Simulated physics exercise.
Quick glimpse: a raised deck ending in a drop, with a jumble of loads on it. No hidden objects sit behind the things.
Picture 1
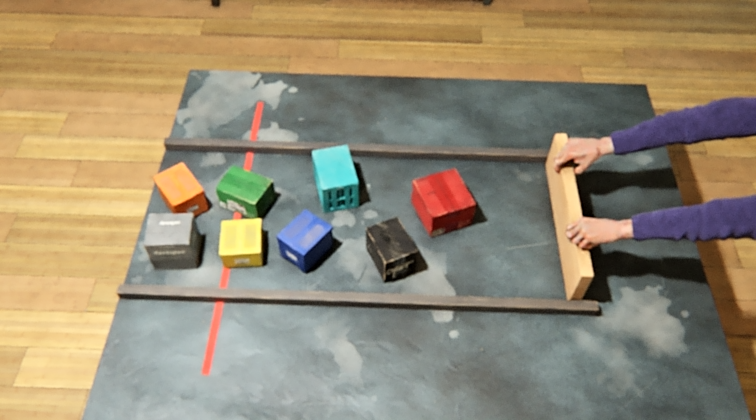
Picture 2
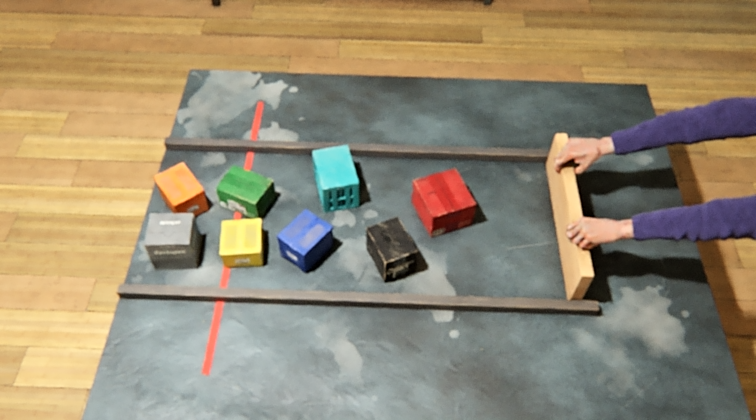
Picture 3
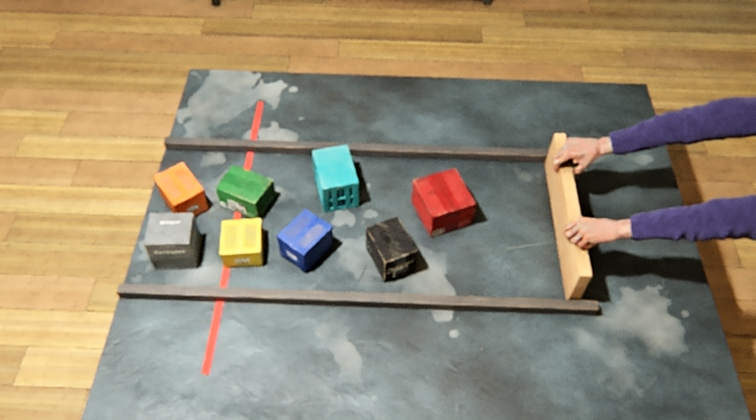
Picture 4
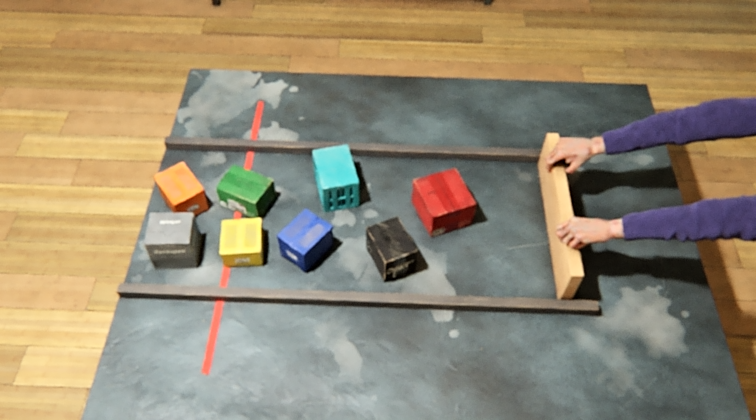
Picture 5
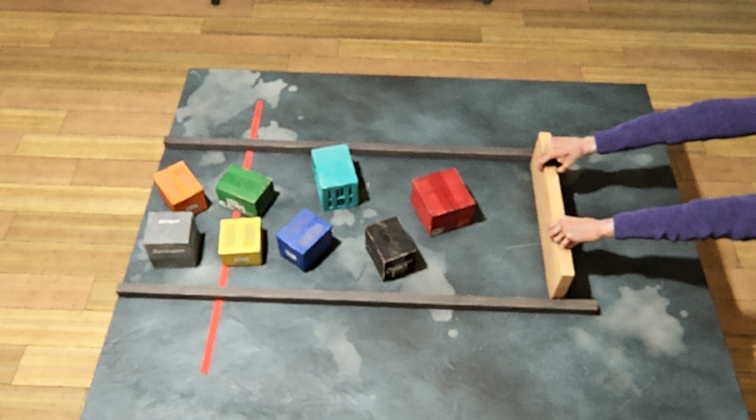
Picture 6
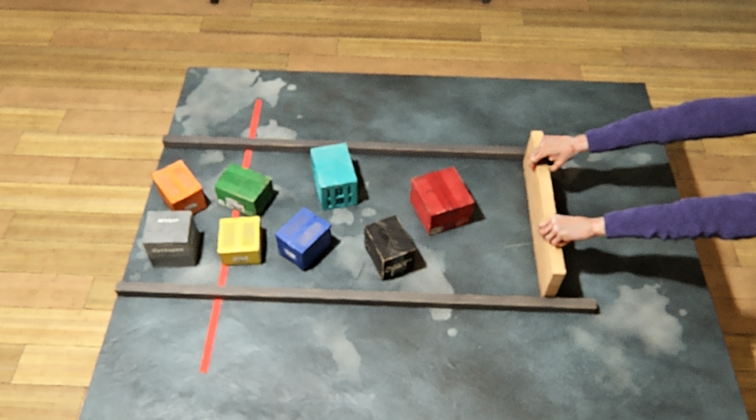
Eight coloured boxes lie scattered between two dark rails on a mottled grey tabletop, seen from a fixed view high above a wooden floor. Orange, grey, green and yellow sit at the left around a red line, with blue, turquoise, black and red further right. Two purple-sleeved arms hold an upright wooden plank at the right and slide it slightly leftward, while the boxes stay put.
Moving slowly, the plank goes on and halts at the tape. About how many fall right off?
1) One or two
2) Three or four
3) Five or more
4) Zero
(2) Three or four.
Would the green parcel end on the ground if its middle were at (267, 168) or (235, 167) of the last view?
First place: It drops down; second place: It drops down.
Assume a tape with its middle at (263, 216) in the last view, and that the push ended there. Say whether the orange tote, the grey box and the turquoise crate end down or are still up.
I'd say the orange tote gets knocked off, the grey box gets knocked off and the turquoise crate stays aboard.
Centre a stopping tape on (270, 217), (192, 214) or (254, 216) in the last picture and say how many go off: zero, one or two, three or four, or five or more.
Taking the places in the order asked: 1 or 2, then five or over, then one or two.
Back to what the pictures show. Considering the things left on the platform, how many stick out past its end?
I get 1.
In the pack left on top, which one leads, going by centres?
Answer: The yellow tote.
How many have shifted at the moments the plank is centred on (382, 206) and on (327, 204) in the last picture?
Tally: 3; 7.
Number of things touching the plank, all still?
It's 2 of them.
Soon after, none off yet; orange tote at rest near (180, 192); grey box at rest near (172, 239); green parcel at rest near (245, 191).
After that, none off yet; orange tote displaced about its own width near (146, 199); grey box displaced a little near (152, 238); green parcel displaced about its own width near (187, 194).
In the end, the number that fall off is three or four; gone, green parcel, grey box and orange tote.
